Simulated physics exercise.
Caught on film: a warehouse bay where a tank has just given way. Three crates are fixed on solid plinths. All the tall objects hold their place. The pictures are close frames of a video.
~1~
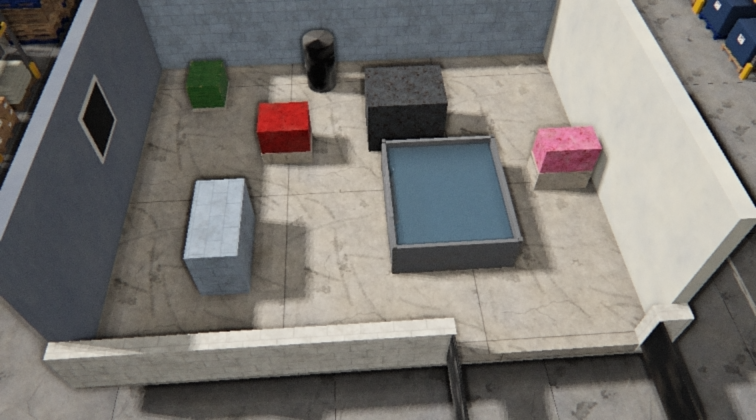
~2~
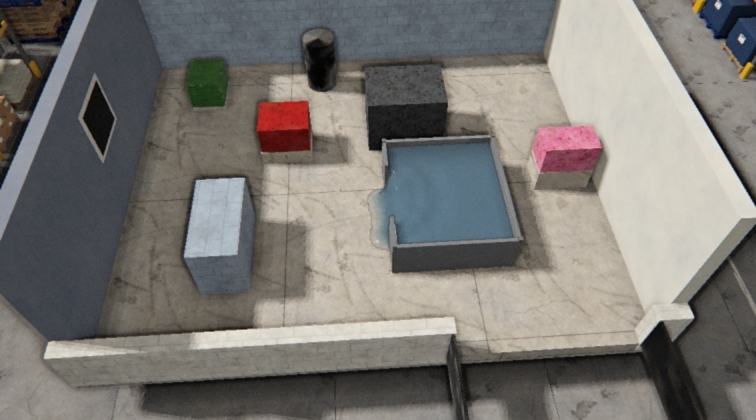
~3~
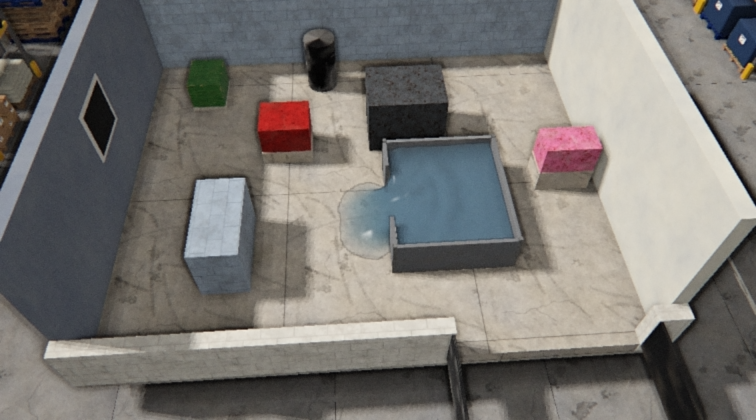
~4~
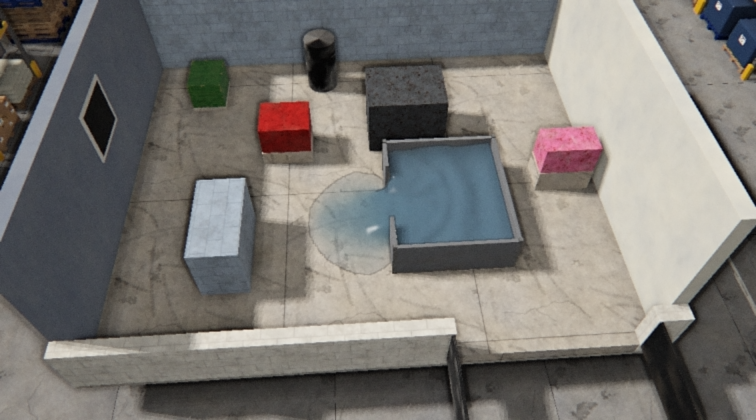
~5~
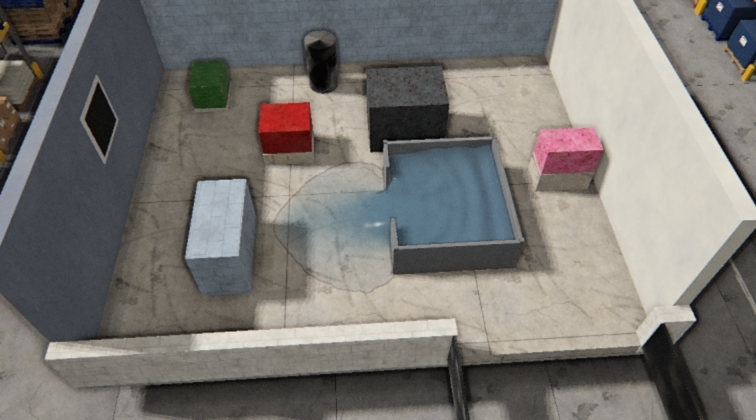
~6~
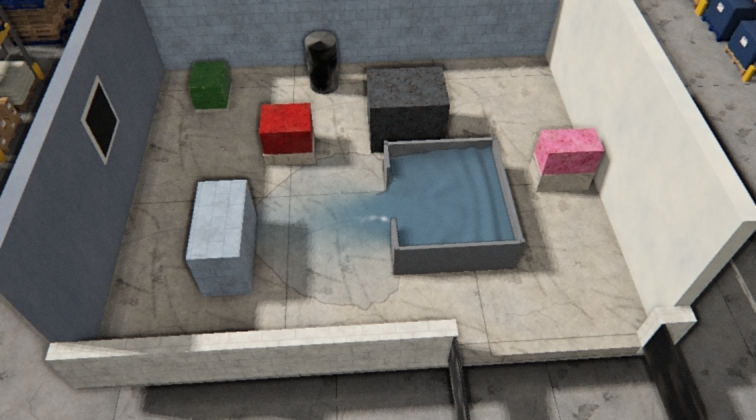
A grey-walled tank of blue water stands right of centre in a walled warehouse bay, seen from high above by a nearly still camera. Around it sit a black block, a pink-topped block, a red block, a green block, a dark cylinder and a tall pale-blue block at left. The tank's left wall opens, and water pours out, fanning leftward across the concrete to the pale block.
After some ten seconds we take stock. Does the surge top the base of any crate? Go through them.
One by one: The pink crate keeps dry; the green crate is soaked; the red crate keeps dry.
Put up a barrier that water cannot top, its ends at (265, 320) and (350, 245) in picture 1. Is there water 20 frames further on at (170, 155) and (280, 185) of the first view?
One after the other: Awash, under water.
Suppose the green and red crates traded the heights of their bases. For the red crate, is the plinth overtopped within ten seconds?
One by one: Red takes water.
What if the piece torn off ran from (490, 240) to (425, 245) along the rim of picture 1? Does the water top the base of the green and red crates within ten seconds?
One by one: Green keeps dry, red is safe.
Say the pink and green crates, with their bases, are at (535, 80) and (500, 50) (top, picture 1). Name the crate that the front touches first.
I say the red-painted one.
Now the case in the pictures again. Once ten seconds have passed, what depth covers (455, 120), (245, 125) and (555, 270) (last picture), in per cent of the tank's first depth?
In that order: 0, 12 and 2 per cent.
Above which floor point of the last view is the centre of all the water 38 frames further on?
Near (295, 208).
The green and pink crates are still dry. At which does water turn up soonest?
First comes the crate marked green.
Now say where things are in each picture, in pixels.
The first picture shows still water in the tank at (447, 191).
In the second picture, the front is at (382, 246), out from the gap at (390, 209).
In the third picture, water pours out at (391, 210) and has run to (353, 248).
In the fourth picture, the front is at (316, 238), out from the gap at (391, 211).
In the fifth picture, the front is at (278, 227), out from the gap at (392, 211).
In the sixth picture, the front is at a hidden place, out from the gap at (392, 211).
A moment on, water covers 20 % of the floor; the pink crate not reached, the green crate not reached, the red crate water round its plinth.
Next, water covers 30 % of the floor; the pink crate not reached, the green crate not reached, the red crate water round its plinth.
Then, water covers 45 % of the floor; the pink crate not reached, the green crate water round its plinth, the red crate water round its plinth.
Later, water covers 65 % of the floor; the pink crate not reached, the green crate water round its plinth, the red crate water round its plinth.
In the end, water covers 85 % of the floor; the pink crate stayed above the water, the green crate was topped, the red crate stayed above the water.
